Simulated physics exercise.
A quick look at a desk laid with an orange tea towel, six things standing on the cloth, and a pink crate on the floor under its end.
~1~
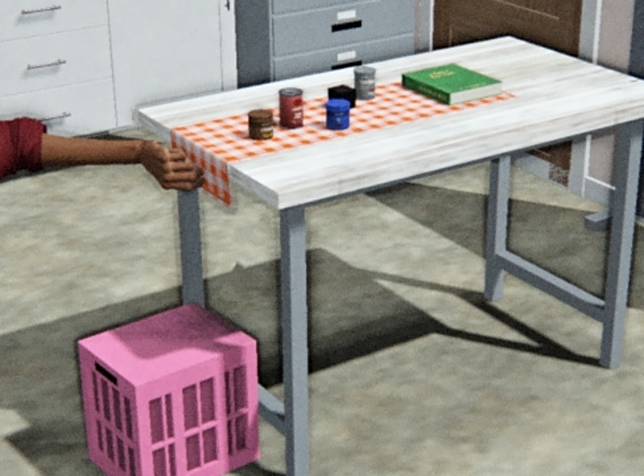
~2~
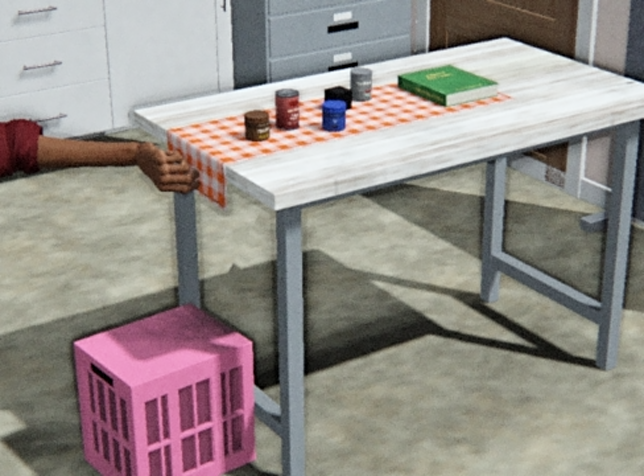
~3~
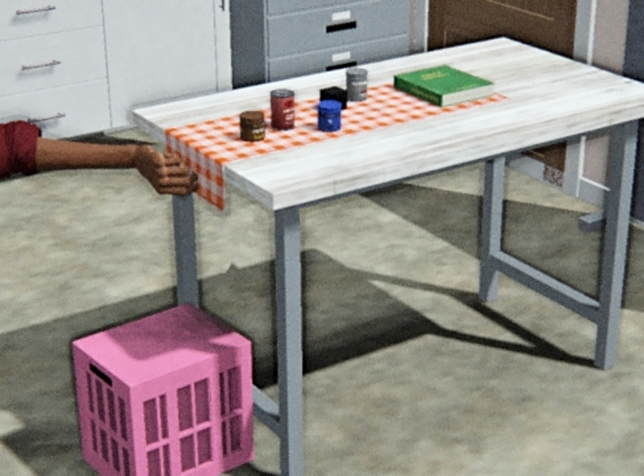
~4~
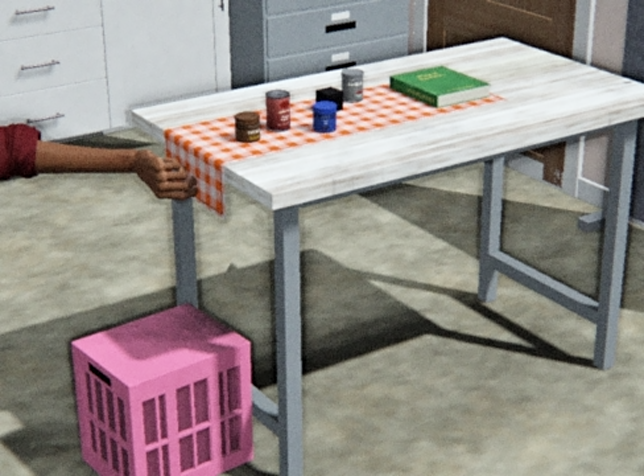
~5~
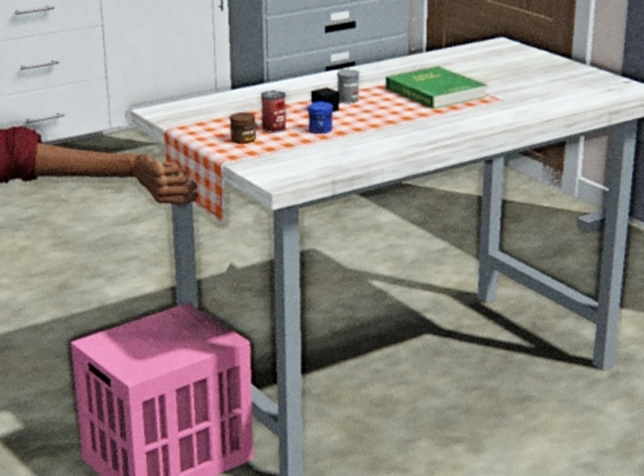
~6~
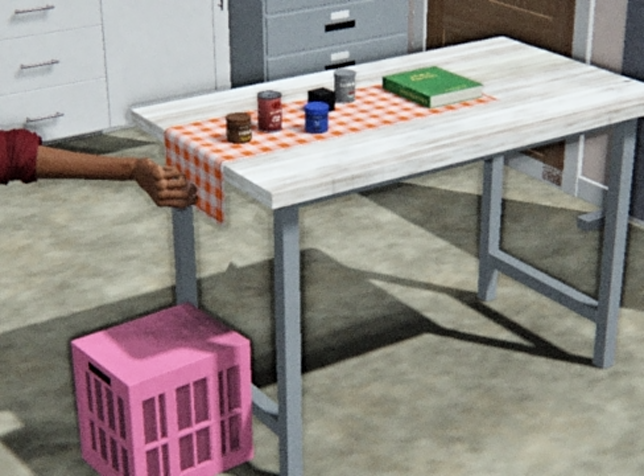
The clip shows a hand at the left end of a white table gradually drawing an orange checked cloth over the edge above a pink crate, while the small containers and green book on it shift slightly left together.
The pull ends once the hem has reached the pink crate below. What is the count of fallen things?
The desk loses three.
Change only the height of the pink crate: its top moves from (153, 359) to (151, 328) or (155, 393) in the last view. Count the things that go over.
The count: 2 and 4.
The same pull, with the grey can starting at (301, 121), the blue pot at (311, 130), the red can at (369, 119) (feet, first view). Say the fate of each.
The grey can is carried off; the blue pot is carried off; the red can survives.
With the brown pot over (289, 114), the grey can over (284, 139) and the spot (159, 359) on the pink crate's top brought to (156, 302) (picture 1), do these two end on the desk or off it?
The brown pot keeps its place on top, the grey can comes down.
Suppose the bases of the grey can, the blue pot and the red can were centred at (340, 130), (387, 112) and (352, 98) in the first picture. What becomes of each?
The grey can comes down, the blue pot does not fall, the red can remains up.
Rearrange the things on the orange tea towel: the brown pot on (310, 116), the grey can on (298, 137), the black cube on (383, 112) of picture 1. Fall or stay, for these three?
The brown pot is carried off, the grey can goes over, the black cube keeps its place on top.
Soon after, hem near (196, 248); brown pot gone.
After that, hem near (196, 290); brown pot and red can gone.
And then, hem on the crate; brown pot, red can and blue pot gone.
In the end, hem on the crate; brown pot, red can and blue pot gone. The count of fallen things is three.
